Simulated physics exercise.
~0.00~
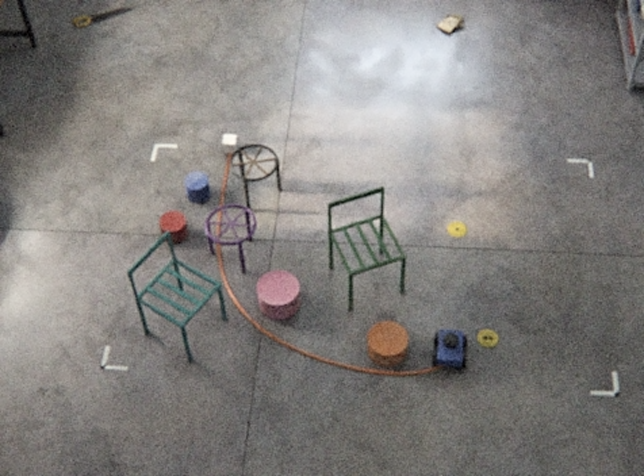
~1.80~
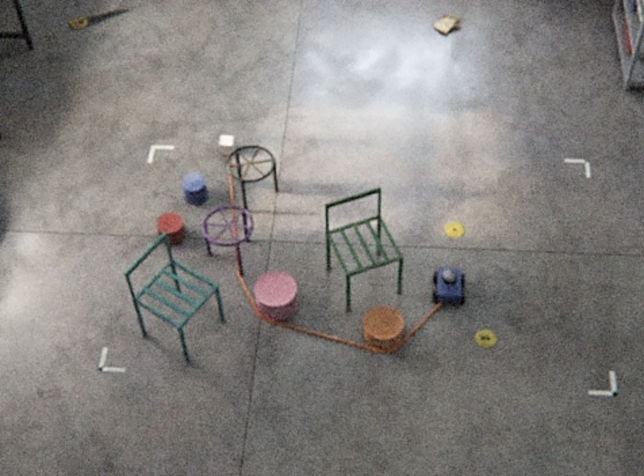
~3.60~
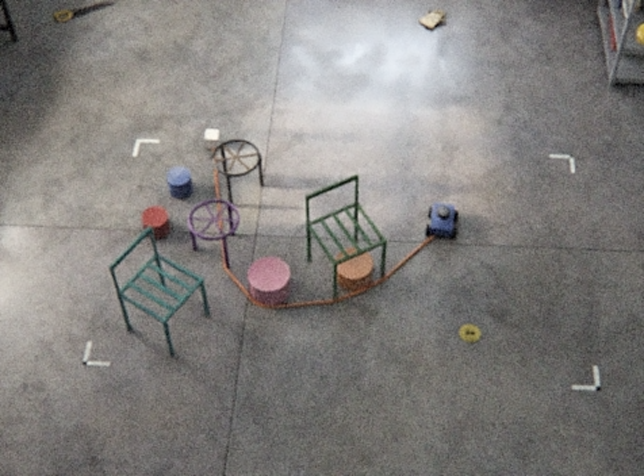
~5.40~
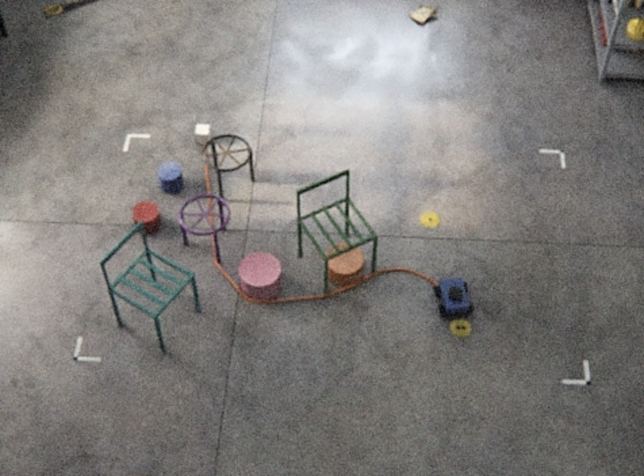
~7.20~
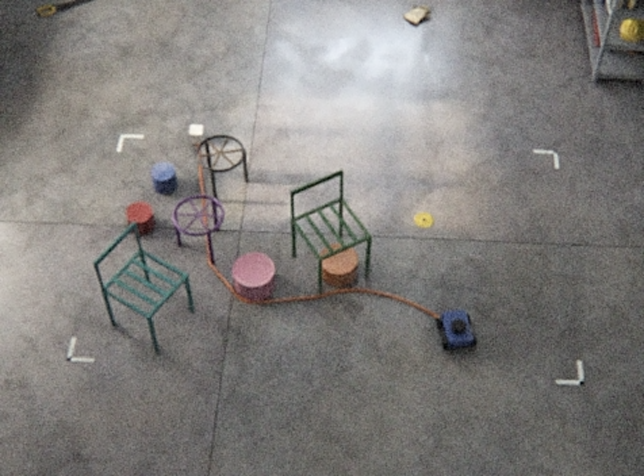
A small blue cart moves up the grey workshop floor from the lower right, trailing an orange lead that winds among chairs, stools and round tubs to a pale block at the upper left. The lead tightens around the pink bucket and orange bin, dragging the bin up and leftward to the green chair. The pink bucket and green chair shift slightly as the cart reaches the upper yellow mark. The cart then turns back down, and the lead slackens into a loose curve. It stops over the lower yellow mark, leaving the bin partly behind the green chair's legs.
